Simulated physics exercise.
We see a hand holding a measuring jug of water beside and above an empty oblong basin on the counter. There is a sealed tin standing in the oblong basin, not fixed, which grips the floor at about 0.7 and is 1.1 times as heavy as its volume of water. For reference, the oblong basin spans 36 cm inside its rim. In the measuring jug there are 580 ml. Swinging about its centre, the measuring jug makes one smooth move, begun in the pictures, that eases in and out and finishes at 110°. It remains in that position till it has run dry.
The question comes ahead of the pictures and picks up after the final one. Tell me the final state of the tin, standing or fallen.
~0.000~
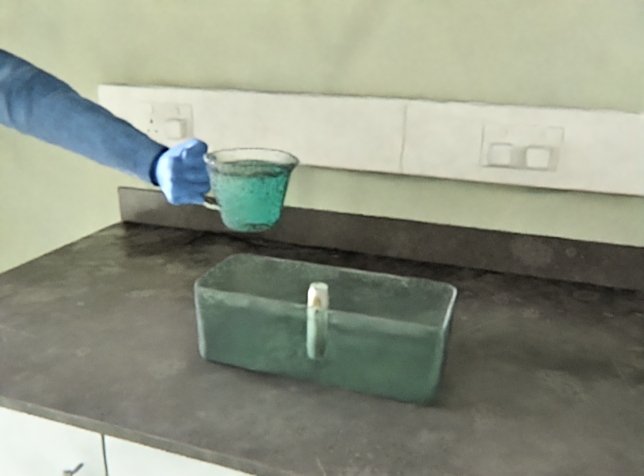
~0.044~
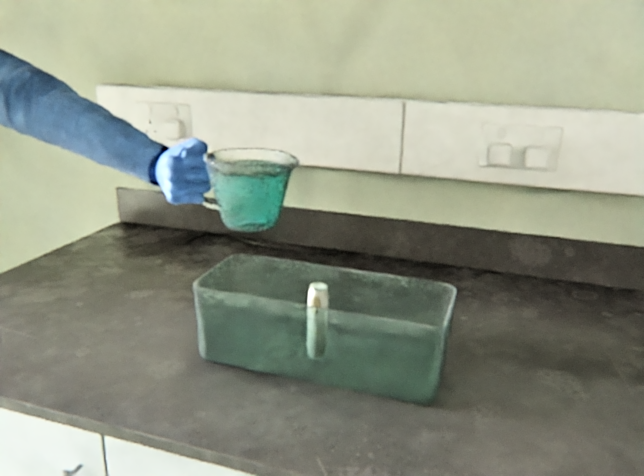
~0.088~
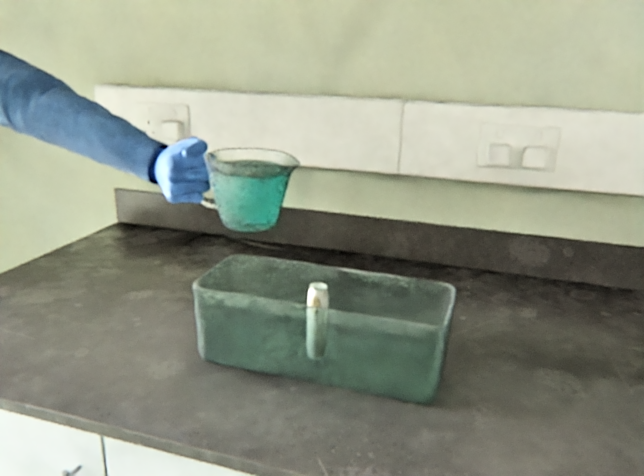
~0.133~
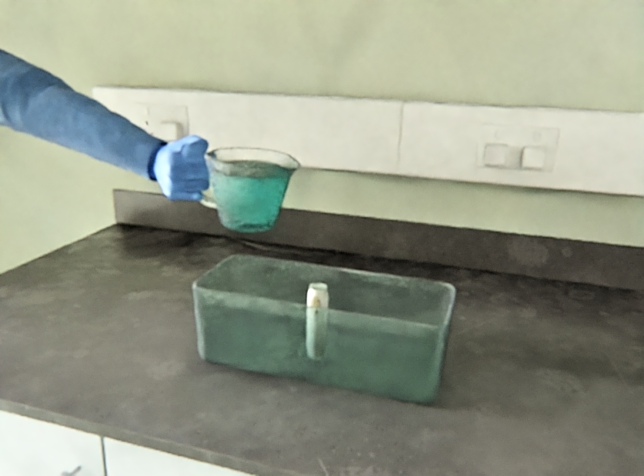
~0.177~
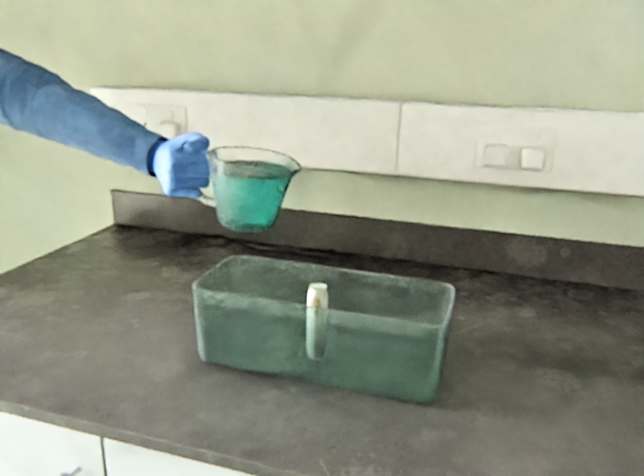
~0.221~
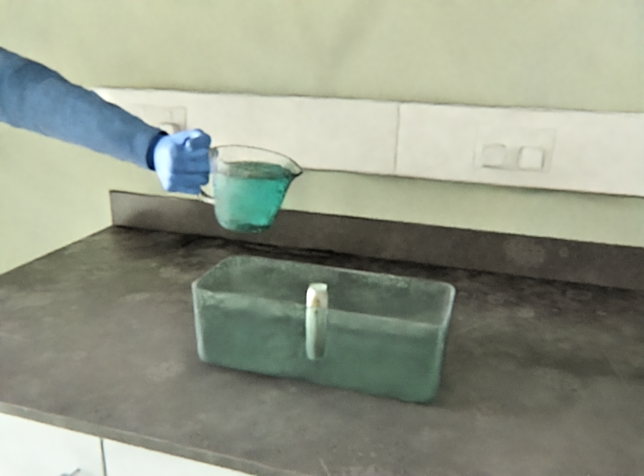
Watch, it's going to hold out.
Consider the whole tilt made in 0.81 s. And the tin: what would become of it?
Then the tin tumbles.
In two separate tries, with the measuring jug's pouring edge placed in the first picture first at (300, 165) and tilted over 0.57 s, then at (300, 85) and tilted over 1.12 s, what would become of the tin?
The tin overturns the first time and stays vertical the second time.
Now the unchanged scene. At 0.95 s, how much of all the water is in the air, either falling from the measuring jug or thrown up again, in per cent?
Near 10 percent.
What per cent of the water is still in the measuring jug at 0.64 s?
Some 62 per cent.
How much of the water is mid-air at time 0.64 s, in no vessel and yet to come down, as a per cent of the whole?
Near 24 per cent at that time.
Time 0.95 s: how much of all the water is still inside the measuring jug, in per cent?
What remains is about 7 percent of it all.
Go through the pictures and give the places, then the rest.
In the first picture, it leans 0°; its right rim is at (299, 163); the water meets the walls at (217, 164) and (290, 170); the oblong basin's rim runs from (214, 270) to (452, 307); the tin's top is at (319, 290).
In the second picture, it leans 0°; its right rim is at (299, 163); the water meets the walls at (217, 163) and (289, 170).
In the third picture, it leans 2°; its right rim is at (299, 164); the water meets the walls at (217, 163) and (289, 171).
In the fourth picture, it leans 4°; its right rim is at (300, 166); the water meets the walls at (217, 163) and (290, 172).
In the fifth picture, it leans 7°; its right rim is at (301, 169); the water meets the walls at (218, 163) and (292, 173).
In the sixth picture, it leans 10°; its right rim is at (302, 173); the water meets the walls at (220, 164) and (294, 173).
After 0.64 s the tilt is 67° and 63 per cent is still to pour; the tin stands where it began.
After 0.95 s the tilt is 104° and 7 per cent is still to pour; the tin stands where it began.
After 1.27 s the tilt is 110° and 0 per cent is still to pour; the tin stands where it began.
After 1.62 s the tilt is 110° and 0 per cent is still to pour; the tin stands where it began.
In the end the tin stands where it began.
